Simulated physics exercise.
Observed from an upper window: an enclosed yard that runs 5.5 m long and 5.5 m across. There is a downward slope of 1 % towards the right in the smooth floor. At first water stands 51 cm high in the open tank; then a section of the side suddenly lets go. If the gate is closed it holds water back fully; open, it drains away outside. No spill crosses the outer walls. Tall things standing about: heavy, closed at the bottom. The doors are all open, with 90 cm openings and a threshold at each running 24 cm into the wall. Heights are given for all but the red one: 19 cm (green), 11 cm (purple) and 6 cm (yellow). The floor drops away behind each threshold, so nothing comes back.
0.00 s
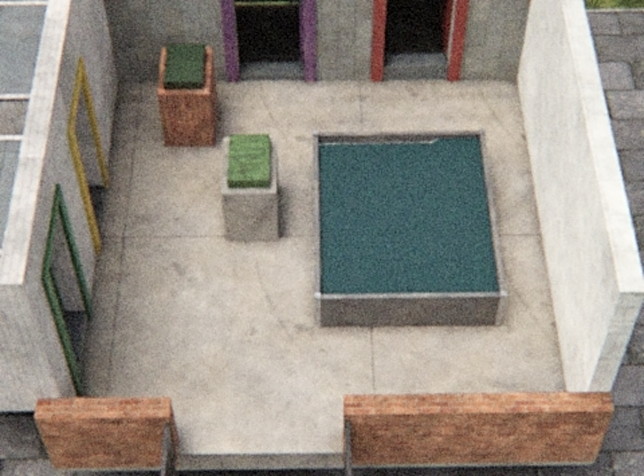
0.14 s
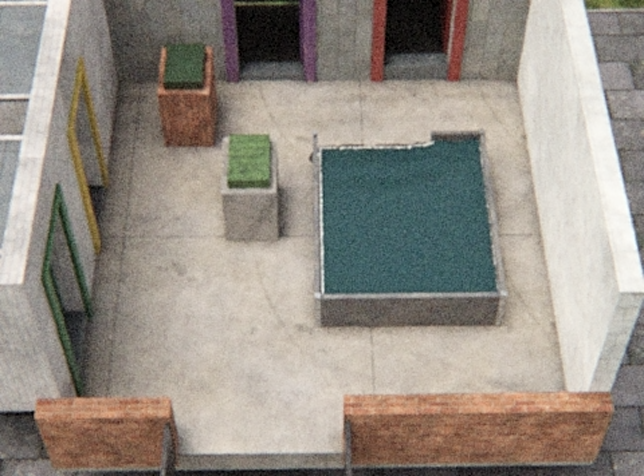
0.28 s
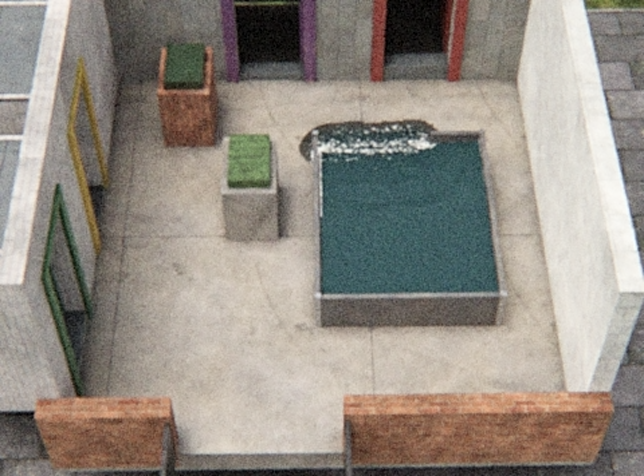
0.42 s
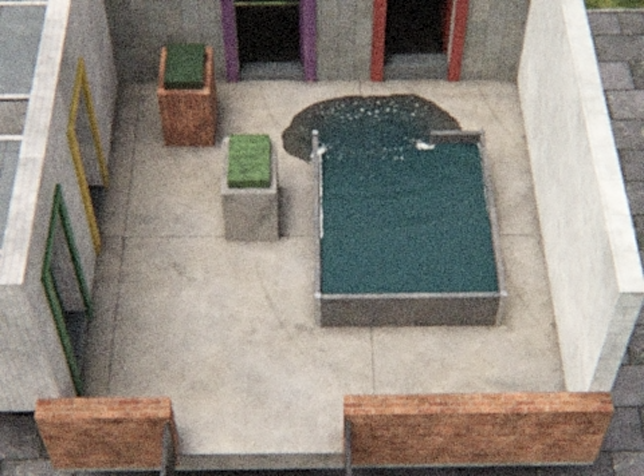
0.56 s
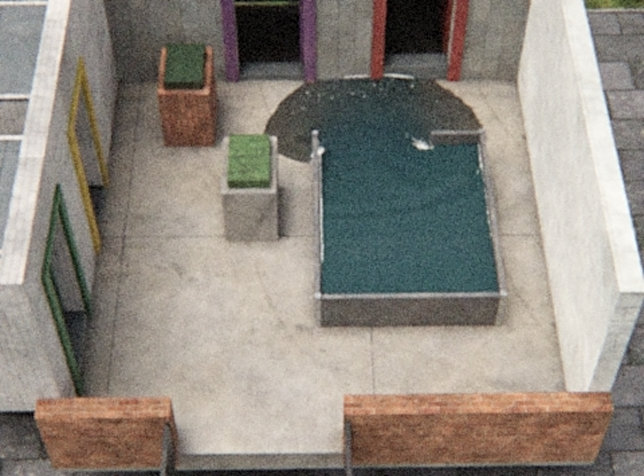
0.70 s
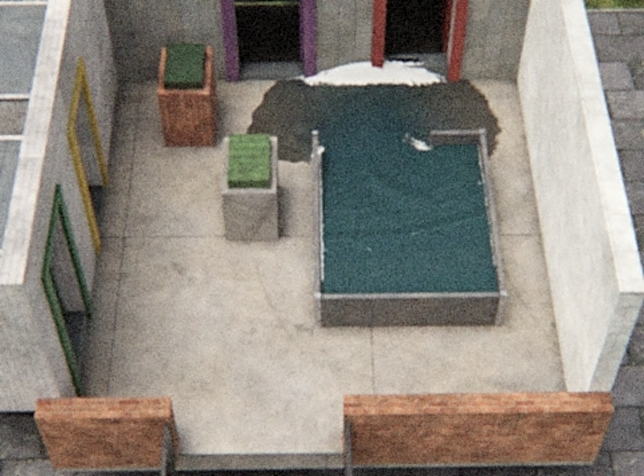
A walled concrete yard, seen from high above by a camera that stays still, holds a wide open tank of dark teal water right of centre. Two green-topped blocks, one brick and one grey, stand to its left, with purple and red doorways behind and yellow and green ones at left. Water pours through a gap in the tank's far side, spreads darkly across the floor and reaches the red doorway.
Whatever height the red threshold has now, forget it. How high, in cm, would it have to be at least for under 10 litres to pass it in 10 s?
At least about 29 cm.
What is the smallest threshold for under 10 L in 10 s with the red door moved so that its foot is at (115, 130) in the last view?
You'd want it roughly 11.5 cm high.
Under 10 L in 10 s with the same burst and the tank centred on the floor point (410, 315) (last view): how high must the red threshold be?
You'd need some 23 cm.
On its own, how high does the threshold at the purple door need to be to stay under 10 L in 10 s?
Door purple, min height approx. 21 cm.
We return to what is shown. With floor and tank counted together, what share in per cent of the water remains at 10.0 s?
I'd estimate some 86 in a hundred.
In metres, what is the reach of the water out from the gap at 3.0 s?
The front sits around 3.8 m out.
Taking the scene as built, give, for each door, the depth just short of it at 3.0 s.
In cm: Green 0, red 25, purple 19, yellow 1.
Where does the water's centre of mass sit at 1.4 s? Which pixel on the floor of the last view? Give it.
My guess is close to (395, 201).
After 1.4 s water covers 20 % of the floor, deepest (37 cm) near (369, 94); 30 cm at the red door, 6 litres in over its 26 cm threshold.
After 3.0 s water covers 45 % of the floor, deepest (34 cm) near (512, 84); 25 cm at the red door, 24 litres in over its 26 cm threshold.
After 10.0 s water covers 95 % of the floor, deepest (14 cm) near (566, 431); 10 cm at the red door, 26 litres in over its 26 cm threshold.
At the red door as built, the water arrived by 0.6 s and peaked near 31 cm at 1.8 s.
Run again over the same 10 s with other heights there, 41 litres in over 24 cm, 3 litres over 32 cm. The limit of 10 litres is kept from about 29 cm up.
